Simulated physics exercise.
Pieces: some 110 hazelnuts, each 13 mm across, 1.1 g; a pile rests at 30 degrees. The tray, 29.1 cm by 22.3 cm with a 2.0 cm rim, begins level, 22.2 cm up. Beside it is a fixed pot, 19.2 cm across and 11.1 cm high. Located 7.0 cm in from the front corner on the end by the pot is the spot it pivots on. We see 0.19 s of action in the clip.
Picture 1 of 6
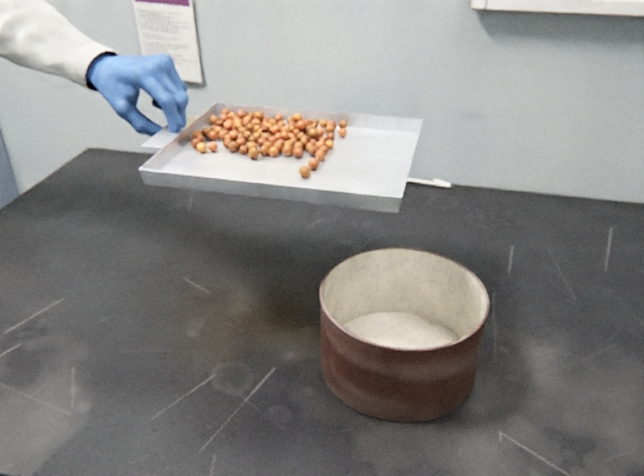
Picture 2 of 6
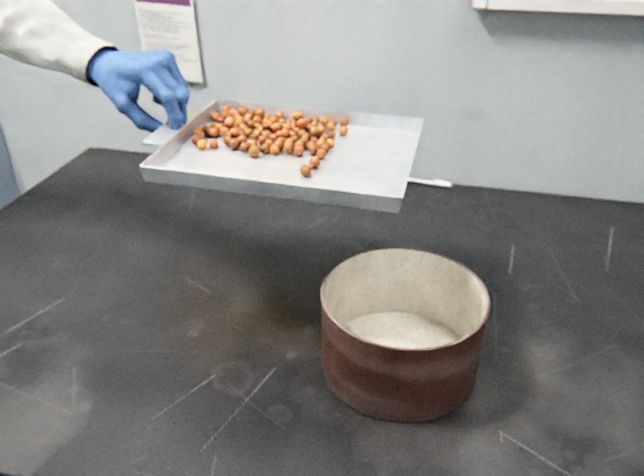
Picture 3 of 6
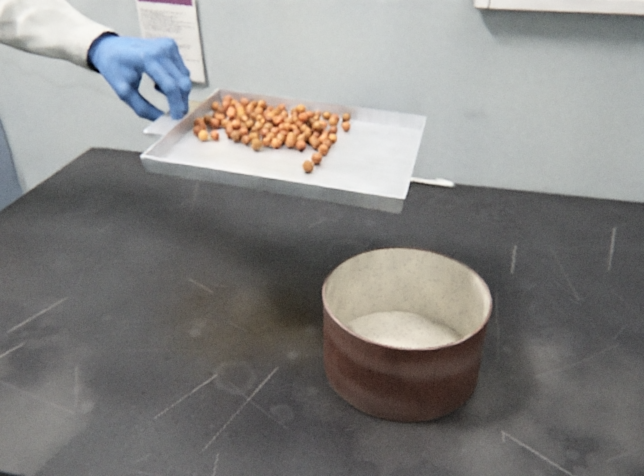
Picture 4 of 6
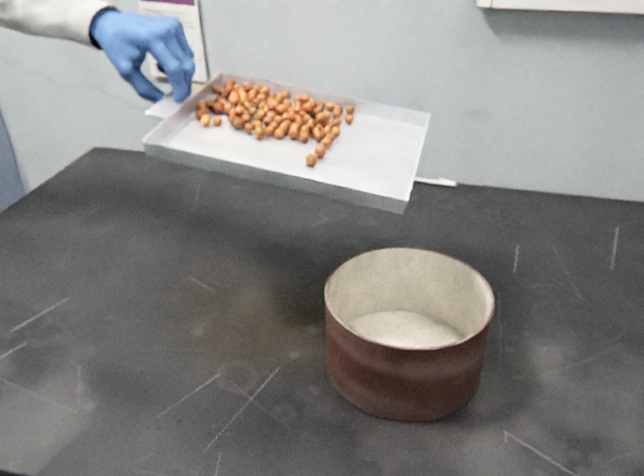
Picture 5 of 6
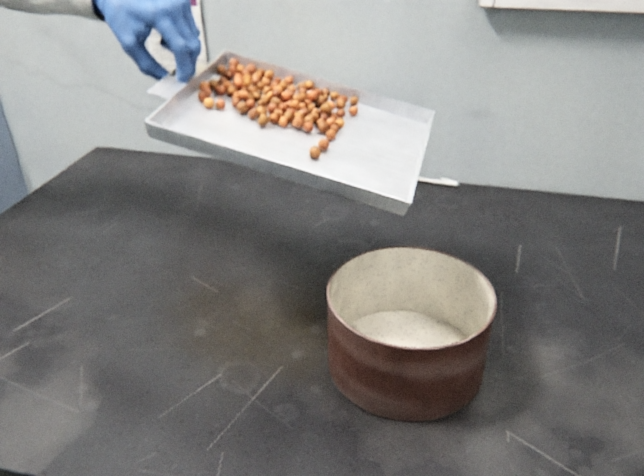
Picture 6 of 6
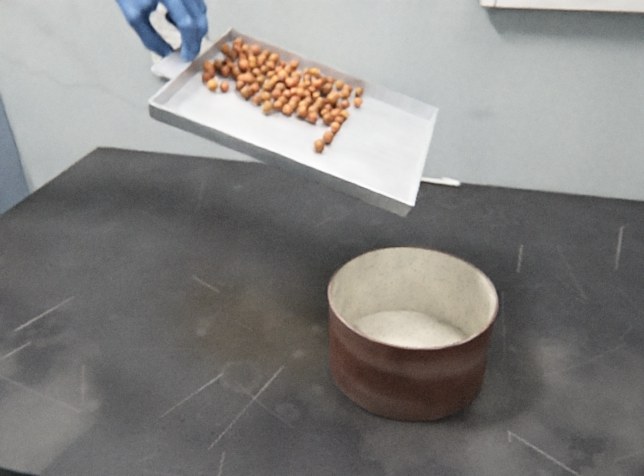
We see a blue-gloved hand raise the left end of a shallow tray of hazelnuts above a dark tabletop, tilting it steadily down toward the right, while the nuts stay heaped together and a brown pot sits below.
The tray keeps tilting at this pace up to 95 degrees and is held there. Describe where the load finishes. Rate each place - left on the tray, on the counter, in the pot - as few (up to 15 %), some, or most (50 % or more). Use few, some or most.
Tray: Few; counter: Some; pot: Most.
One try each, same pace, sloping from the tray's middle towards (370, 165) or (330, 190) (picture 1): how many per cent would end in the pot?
Near 20 and 90 per cent, in that order.
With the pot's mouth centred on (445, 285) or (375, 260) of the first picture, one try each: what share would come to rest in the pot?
Estimates: 80 in a hundred and 30 in a hundred.
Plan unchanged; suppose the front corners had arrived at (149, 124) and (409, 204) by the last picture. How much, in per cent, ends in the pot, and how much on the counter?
You'd end with pot at 90 and counter at 10.
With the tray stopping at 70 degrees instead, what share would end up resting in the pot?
35 per cent.
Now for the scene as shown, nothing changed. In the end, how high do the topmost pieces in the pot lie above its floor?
Some 1.5 cm above the floor.
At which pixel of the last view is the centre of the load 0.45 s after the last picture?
Approximately (448, 187) in the last picture.
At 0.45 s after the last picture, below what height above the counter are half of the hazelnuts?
Height: Around 22 cm.
Then, 0.27 s after the last picture, tilt 57 degrees; the tray holds 100 %, the pot 0 %.
Then, 0.45 s after the last picture, tilt 82 degrees; the tray holds 70 %, the pot 0 %.
Then, 0.75 s after the last picture, tilt 95 degrees; the tray holds 10 %, the pot 45 %.
In the end, tray 0 %, counter 40 %, pot 60 %.
